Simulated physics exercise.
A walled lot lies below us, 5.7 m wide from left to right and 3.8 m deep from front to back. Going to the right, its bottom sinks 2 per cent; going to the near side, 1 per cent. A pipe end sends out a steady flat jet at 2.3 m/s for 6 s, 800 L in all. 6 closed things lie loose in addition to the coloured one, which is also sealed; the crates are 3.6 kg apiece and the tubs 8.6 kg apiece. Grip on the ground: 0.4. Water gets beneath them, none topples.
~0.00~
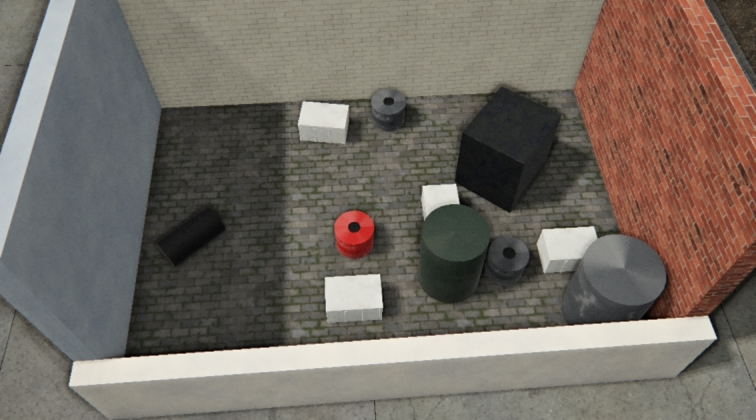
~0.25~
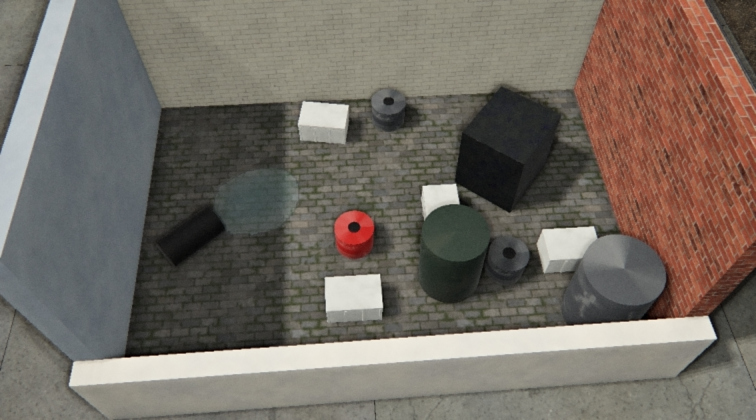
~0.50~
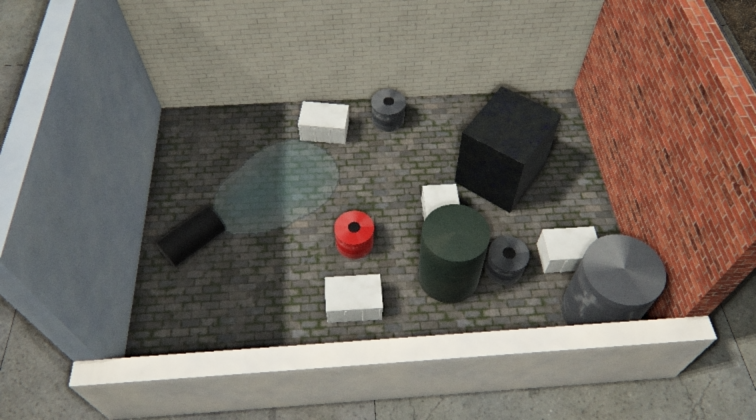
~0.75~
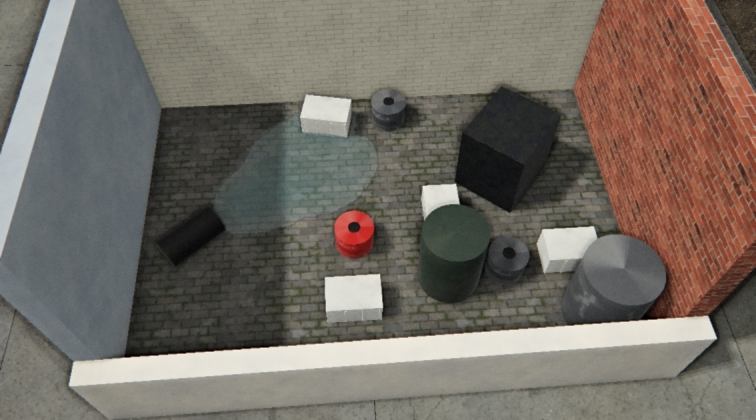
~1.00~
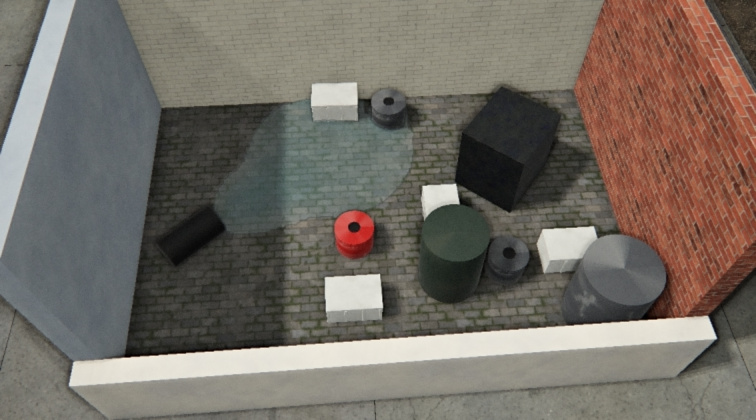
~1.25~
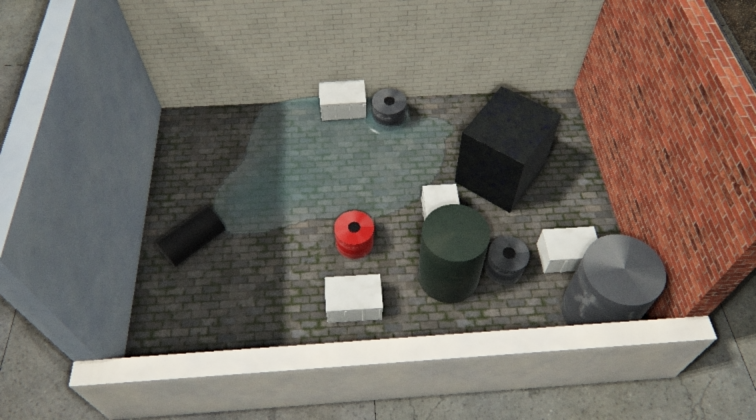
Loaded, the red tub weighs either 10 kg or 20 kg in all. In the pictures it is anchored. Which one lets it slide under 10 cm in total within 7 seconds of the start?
Lighter.
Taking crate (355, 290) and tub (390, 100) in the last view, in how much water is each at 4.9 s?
Roughly 0 and 5 cm.
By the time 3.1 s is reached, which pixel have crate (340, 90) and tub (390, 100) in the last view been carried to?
I'd say close to (460, 93) and close to (569, 90).
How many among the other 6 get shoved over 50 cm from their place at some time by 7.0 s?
That comes to 5.
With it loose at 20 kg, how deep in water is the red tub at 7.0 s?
Close to 0 cm deep.
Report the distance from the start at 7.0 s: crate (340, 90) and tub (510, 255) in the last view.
350 cm, 60 cm.
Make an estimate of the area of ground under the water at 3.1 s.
Somewhere around 9.0 m2, roughly.
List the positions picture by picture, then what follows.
In the first picture, the red tub at (354, 227) rests on the ground; 0.0 m2 under water; 0 of 7 have shifted.
In the second picture, the red tub at (354, 227) rests on the ground; 0.8 m2 under water; 0 of 7 have shifted.
In the third picture, the red tub at (354, 227) rests on the ground; 1.5 m2 under water; 0 of 7 have shifted.
In the fourth picture, the red tub at (354, 227), on the bottom; water covers 2.4 m2; 1 of 7 have shifted.
In the fifth picture, the red tub at (354, 227), on the bottom; water covers 3.5 m2; 1 of 7 have shifted.
In the sixth picture, the red tub at (354, 227), on the bottom; water covers 4.6 m2; 1 of 7 have shifted.
After 1.8 s the red tub would be 0 cm from its start with 10 kg and 0 cm from its start with 20 kg; 0 cm of water round it then.
After 3.1 s the red tub would be 0 cm from its start with 10 kg and 0 cm from its start with 20 kg; 0 cm of water round it then.
After 4.9 s the red tub would be 0 cm from its start with 10 kg and 0 cm from its start with 20 kg; 0 cm of water round it then.
After 7.0 s the red tub would be 0 cm from its start with 10 kg and 0 cm from its start with 20 kg; 0 cm of water round it then.
